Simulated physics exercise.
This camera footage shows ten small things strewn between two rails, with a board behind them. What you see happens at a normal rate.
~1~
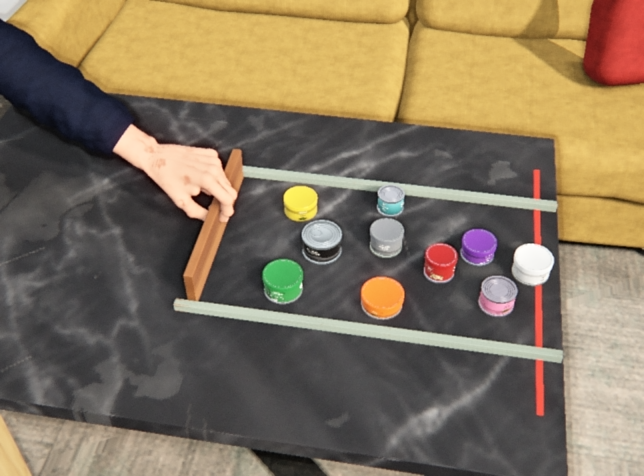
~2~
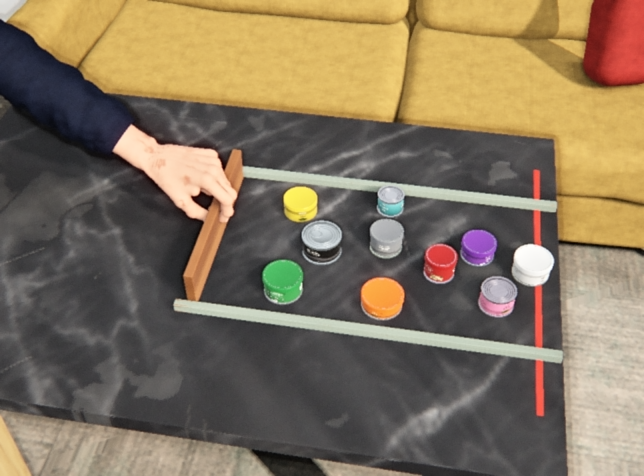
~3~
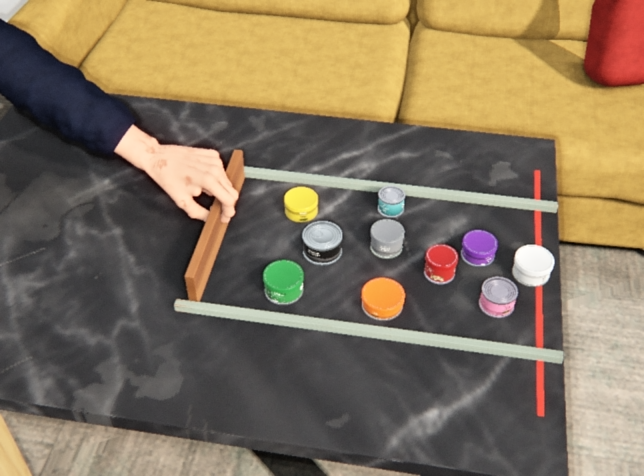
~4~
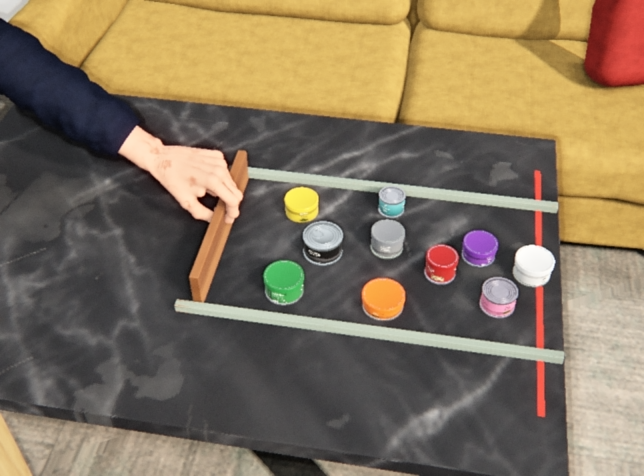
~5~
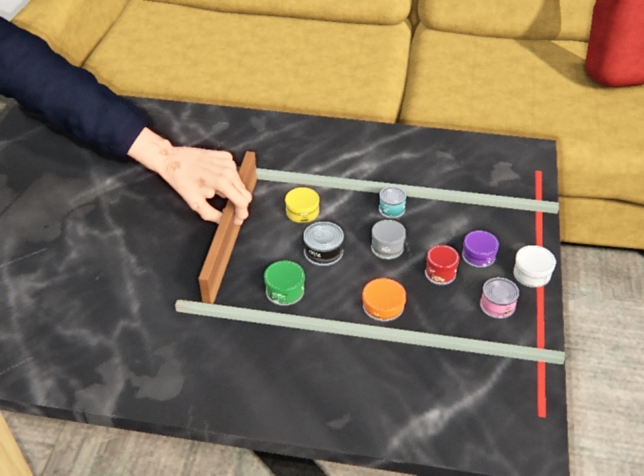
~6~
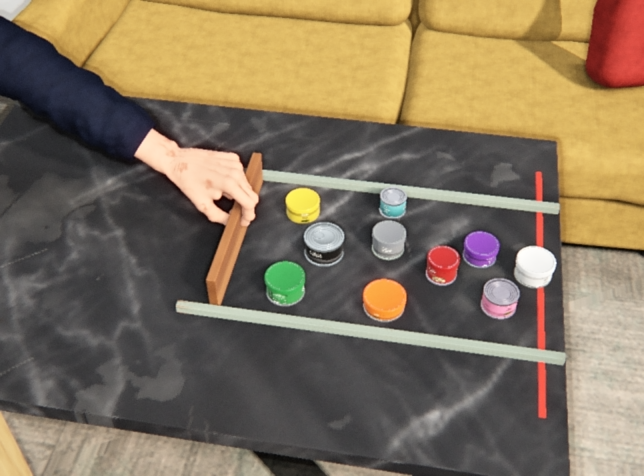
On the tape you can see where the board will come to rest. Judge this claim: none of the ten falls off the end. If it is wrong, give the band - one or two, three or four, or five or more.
Looks like the tally of pieces that topple off is five or more there.
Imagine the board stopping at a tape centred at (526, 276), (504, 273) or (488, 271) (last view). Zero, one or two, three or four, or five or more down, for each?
Lab note - tapes per position, in order: 5 or more; three or four; one to two.
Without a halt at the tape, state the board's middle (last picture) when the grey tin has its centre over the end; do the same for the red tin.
Points: About (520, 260) and about (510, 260).
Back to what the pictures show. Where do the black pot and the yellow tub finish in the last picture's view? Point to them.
They end up close to (563, 278) and (558, 237).
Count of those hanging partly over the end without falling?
The figure is 4.
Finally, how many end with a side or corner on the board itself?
It's 4 of them.
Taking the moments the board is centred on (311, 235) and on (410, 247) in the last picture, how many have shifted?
3 at one spot and 8 at the other.
A little later, none off yet; white pot at rest near (534, 268); pink tin at rest near (500, 299); purple pot at rest near (481, 250).
Next, none off yet; white pot shifted a little near (550, 273); pink tin shifted about its own width near (522, 299); purple pot shifted about its own width near (518, 259).
When it is over, the number that fall off is five or more; down, grey tin, orange tin, red tin, purple pot, pink tin and white pot.
